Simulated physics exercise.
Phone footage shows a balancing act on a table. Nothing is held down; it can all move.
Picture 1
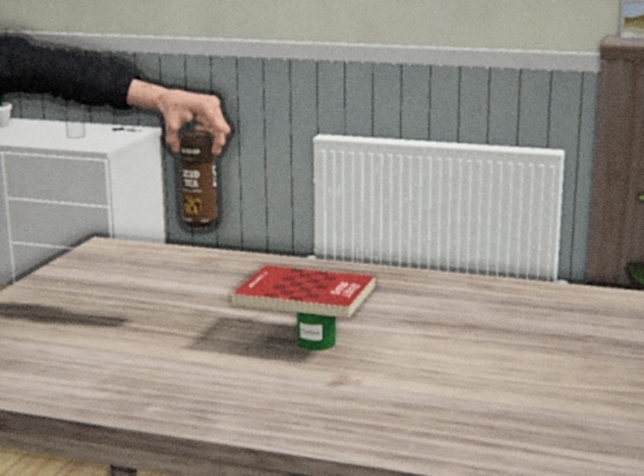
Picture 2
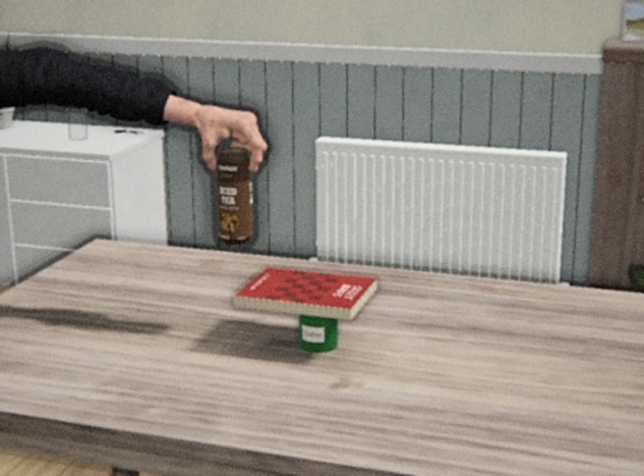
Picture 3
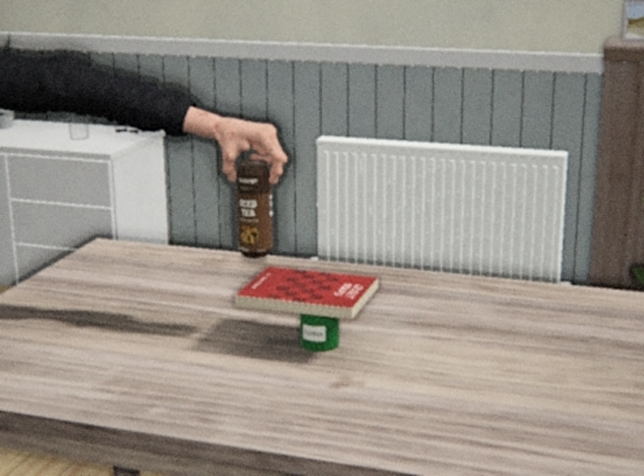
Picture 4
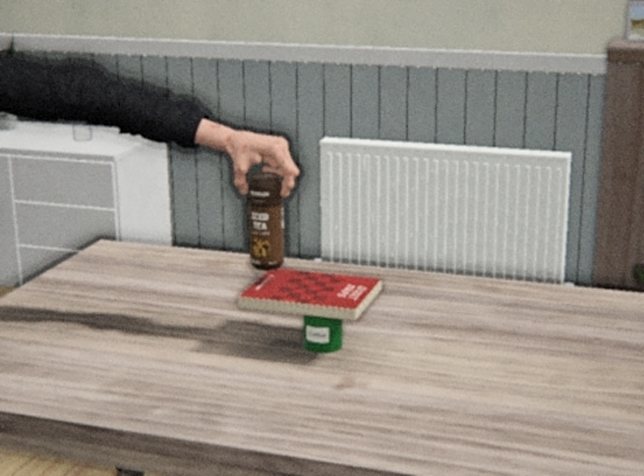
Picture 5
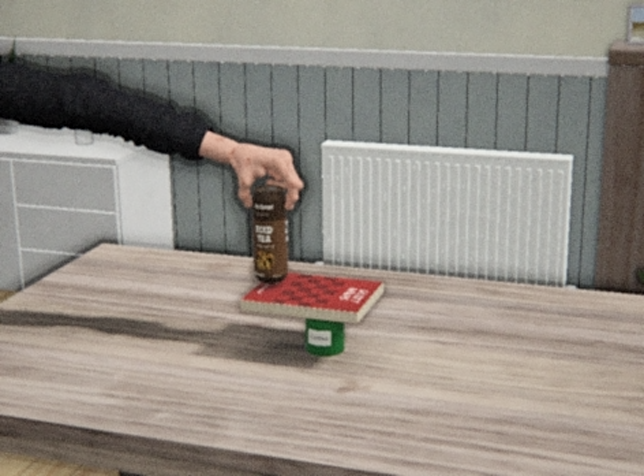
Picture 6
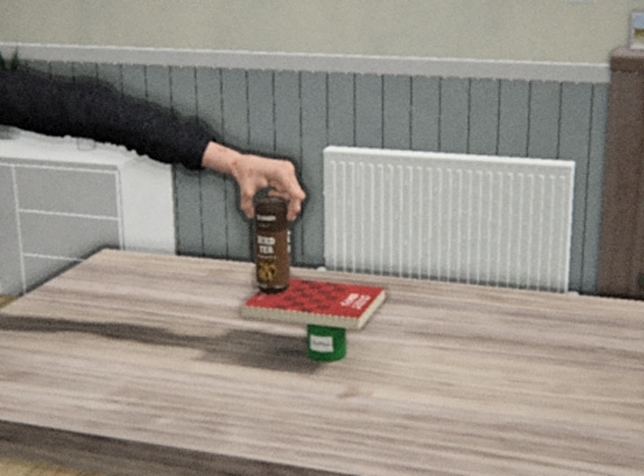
A hand in a black sleeve reaches in from the left, holding a brown iced tea can above a wooden table, seen from slightly above in a room with grey panelling. A red book lies across a small green jar, with a white radiator behind and white drawers at left. The hand moves right and lowers the can onto the book's left side, still gripping it, as the view shifts slightly.
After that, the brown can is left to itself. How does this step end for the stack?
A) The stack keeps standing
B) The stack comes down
The answer is B.
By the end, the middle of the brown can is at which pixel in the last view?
At about (158, 320).
Then, 0.50 s on from there, brown can now fallen; red book turned 49° from how it was put.
Then, 0.70 s on from there, red book now fallen; green jar shifted a little.
In the end, fallen, red book and brown can; green jar unmoved. At the end, from the last picture's camera, brown can near (158, 320). The stack comes apart.
